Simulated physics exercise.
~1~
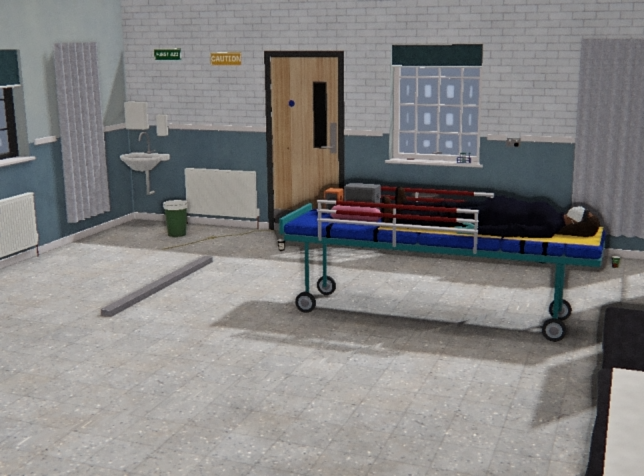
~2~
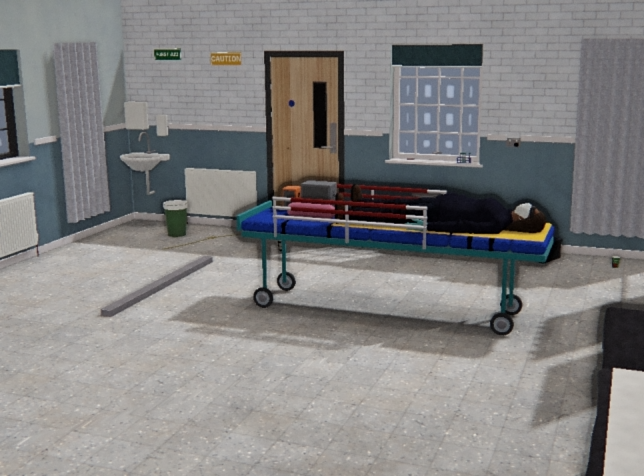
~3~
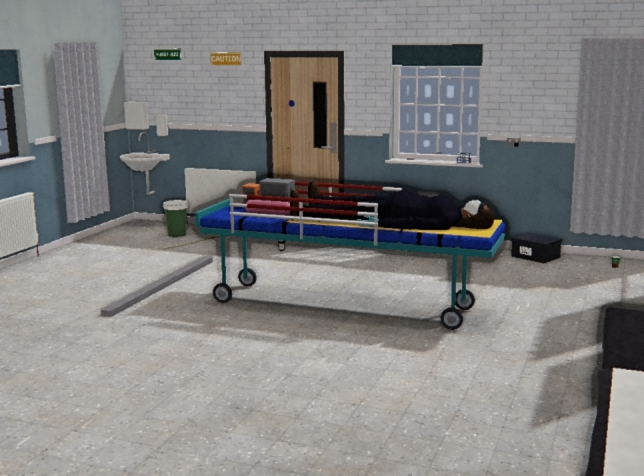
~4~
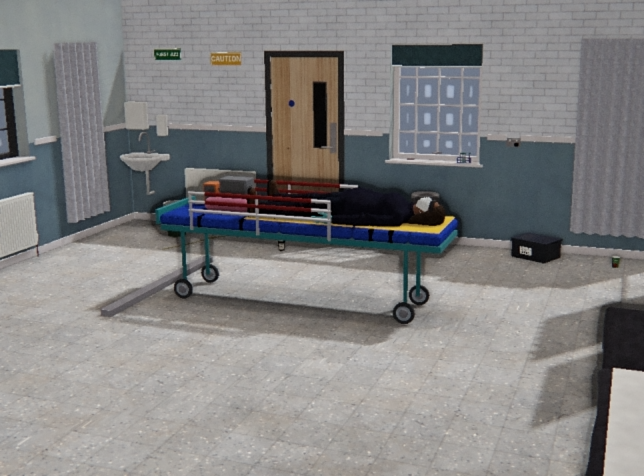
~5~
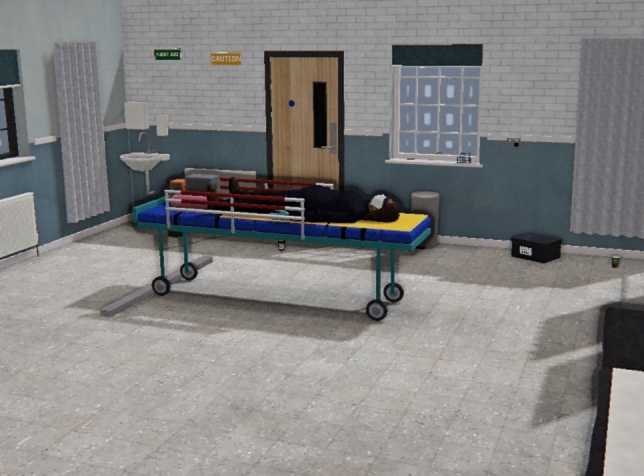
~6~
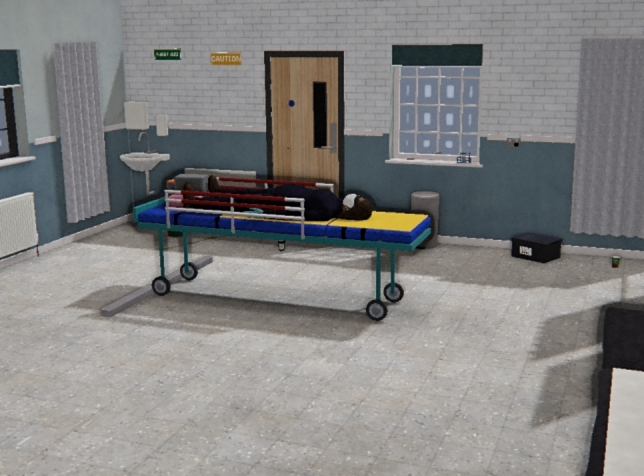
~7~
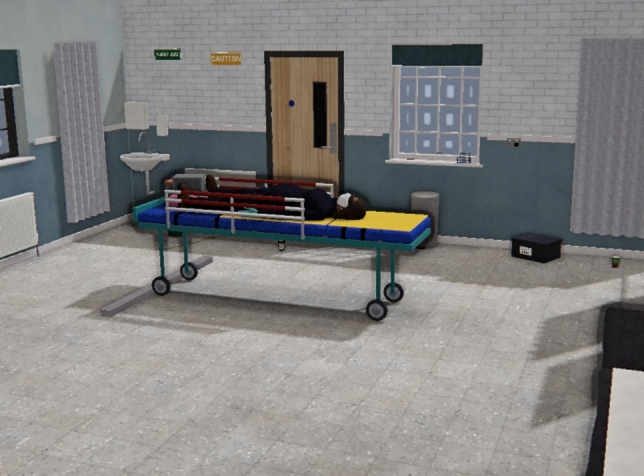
A person lying on a wheeled stretcher rolls left, then slides farther after it stops.
